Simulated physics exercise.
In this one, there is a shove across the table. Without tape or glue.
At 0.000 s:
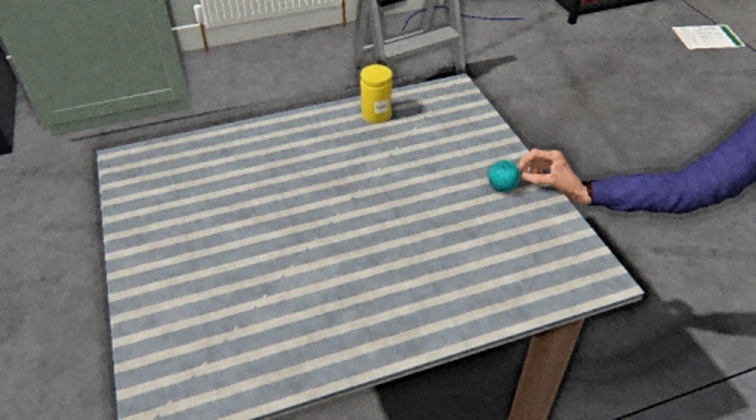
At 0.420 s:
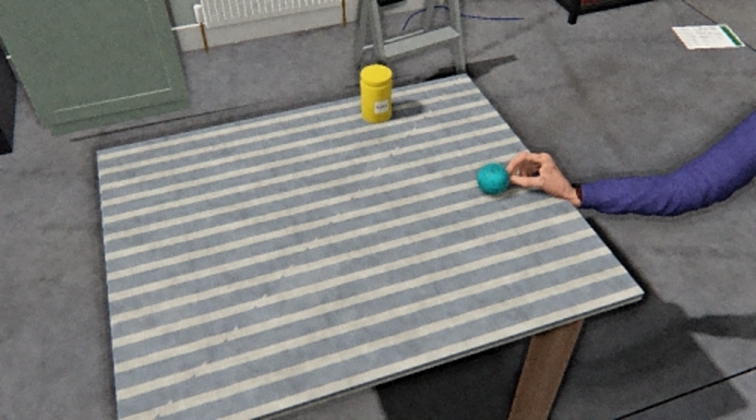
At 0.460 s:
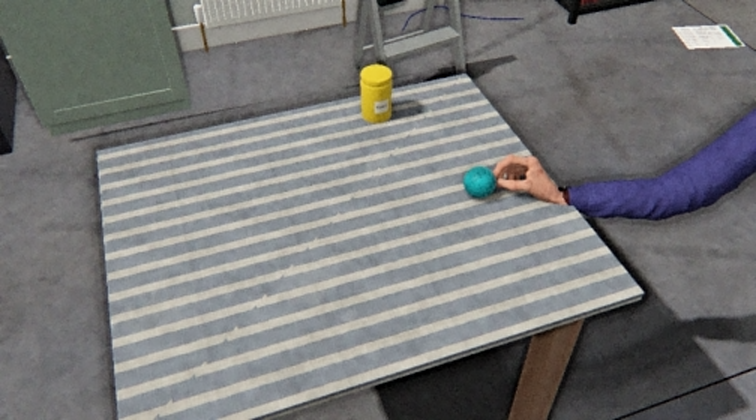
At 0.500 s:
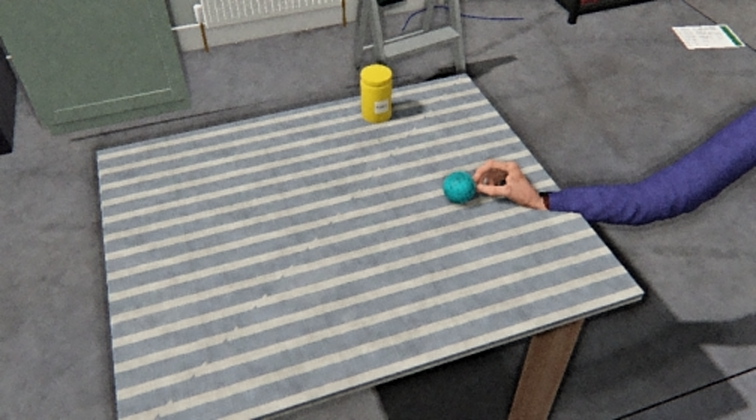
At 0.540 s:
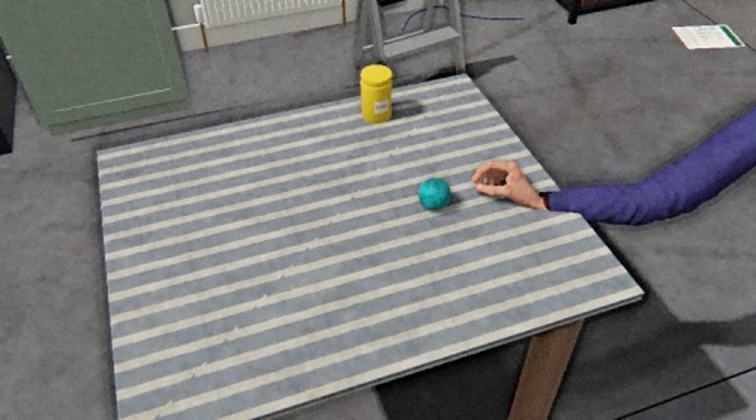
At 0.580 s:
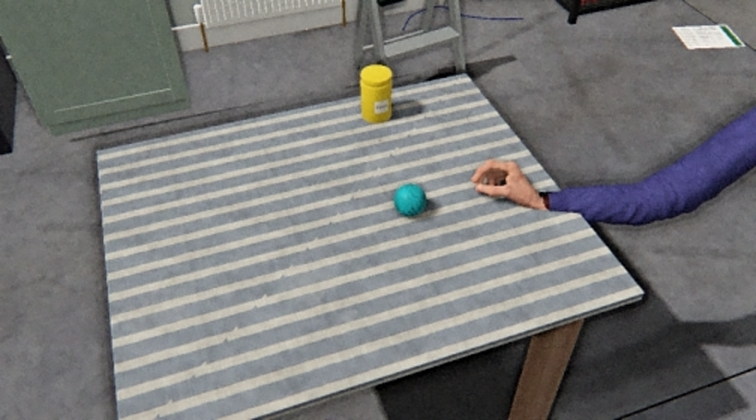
The clip shows a hand in a purple sleeve pushing a turquoise ball leftward across a striped tabletop, near a yellow container, then releasing it; the hand stays still while the ball keeps rolling left and slightly toward the viewer.
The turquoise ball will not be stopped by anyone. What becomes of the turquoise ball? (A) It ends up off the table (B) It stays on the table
A.
By 0.98 s, turquoise ball moved well along near (150, 266).
By 1.48 s, turquoise ball now off the table.
When it is over (1.9 s), off the table, turquoise ball.
